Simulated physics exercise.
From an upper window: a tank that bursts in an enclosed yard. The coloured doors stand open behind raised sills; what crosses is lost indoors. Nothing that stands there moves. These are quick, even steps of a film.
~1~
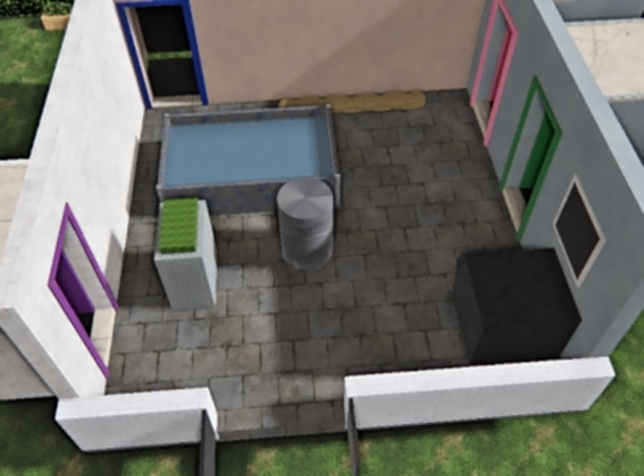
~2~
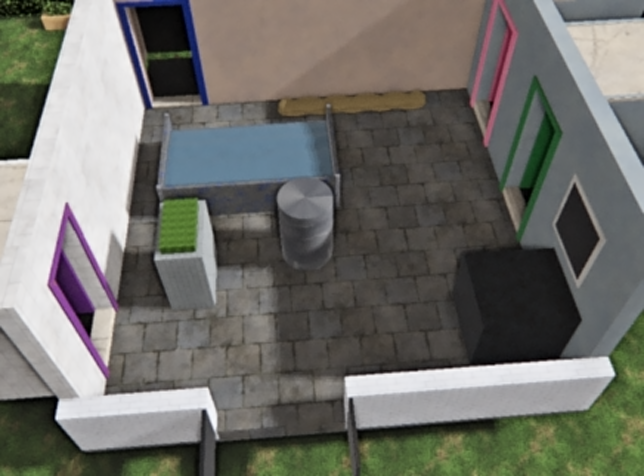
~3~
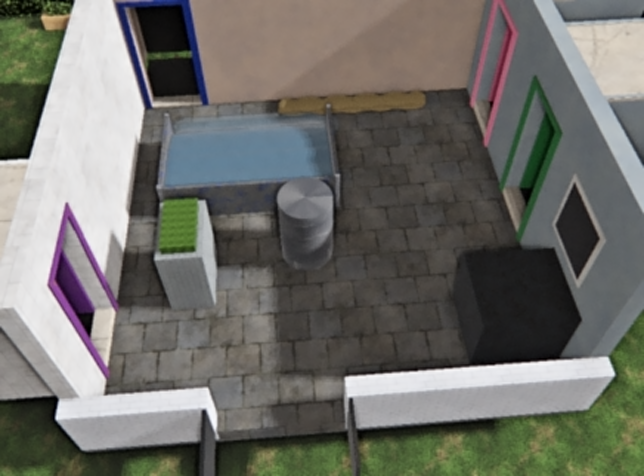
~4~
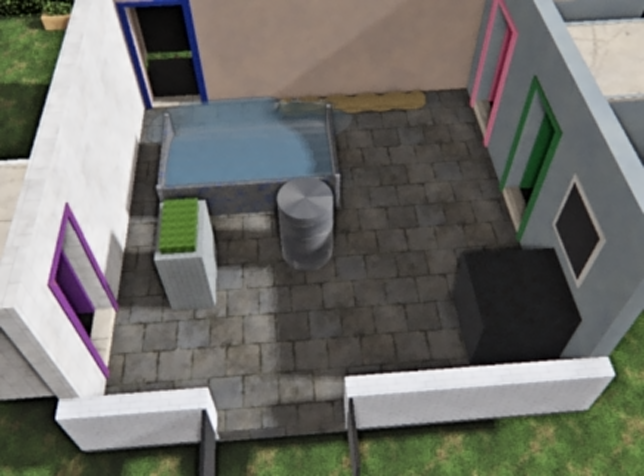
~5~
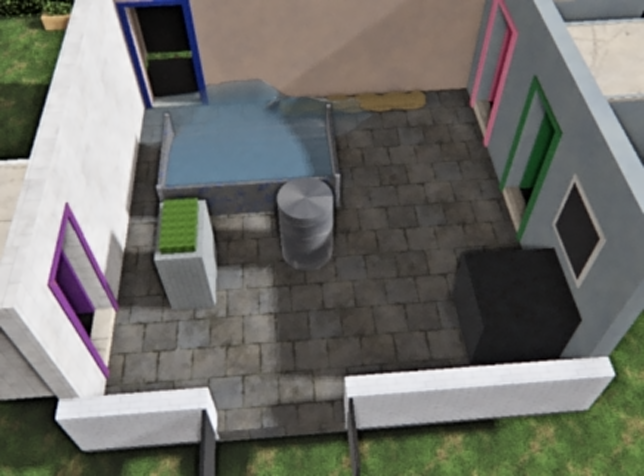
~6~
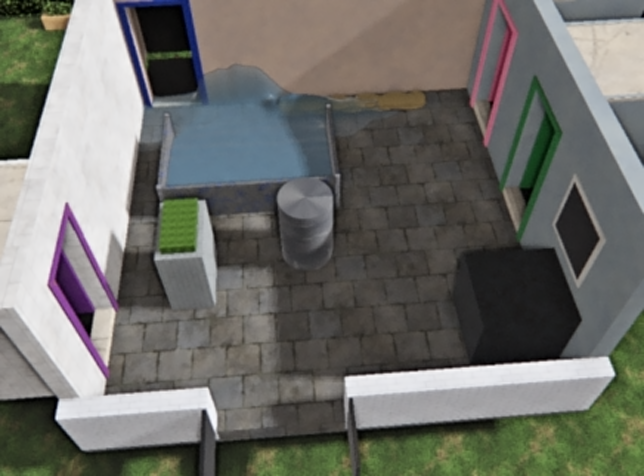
An open tank of still water bursts at its far side and water pours out rightward.
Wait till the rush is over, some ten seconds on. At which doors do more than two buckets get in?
In the end: The green door stays under that; the pink door stays under that; the purple door stays under that; the blue door takes more than that.
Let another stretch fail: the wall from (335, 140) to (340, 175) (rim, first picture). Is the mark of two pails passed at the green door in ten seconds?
One by one: The green one goes over.
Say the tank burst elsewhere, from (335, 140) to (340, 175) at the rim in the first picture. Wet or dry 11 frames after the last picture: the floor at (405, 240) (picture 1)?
There: Under water.
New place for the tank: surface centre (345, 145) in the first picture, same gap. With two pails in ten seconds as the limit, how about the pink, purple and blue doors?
The pink door is over, the purple door is under, the blue door is over.
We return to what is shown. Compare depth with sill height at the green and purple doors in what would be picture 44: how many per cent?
Near 30 and 20 in a hundred.
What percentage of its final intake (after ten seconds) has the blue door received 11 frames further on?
Roughly 40 per cent.
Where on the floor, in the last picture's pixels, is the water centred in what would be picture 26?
Near (278, 162).
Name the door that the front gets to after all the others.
It is the one in purple.
A moment on, water covers 20 % of the floor; the green door not reached, the pink door wet at the sill, nothing in, the purple door not reached, the blue door far over two buckets in.
Next, water covers 30 % of the floor; the green door not reached, the pink door wet at the sill, nothing in, the purple door not reached, the blue door far over two buckets in.
Then, water covers 45 % of the floor; the green door wet at the sill, nothing in, the pink door under two buckets in, the purple door wet at the sill, nothing in, the blue door far over two buckets in.
Later, water covers 75 % of the floor; the green door wet at the sill, nothing in, the pink door under two buckets in, the purple door wet at the sill, nothing in, the blue door far over two buckets in.
In the end, water covers 90 % of the floor; the green door wet at the sill, nothing in, the pink door under two buckets in, the purple door wet at the sill, nothing in, the blue door far over two buckets in.
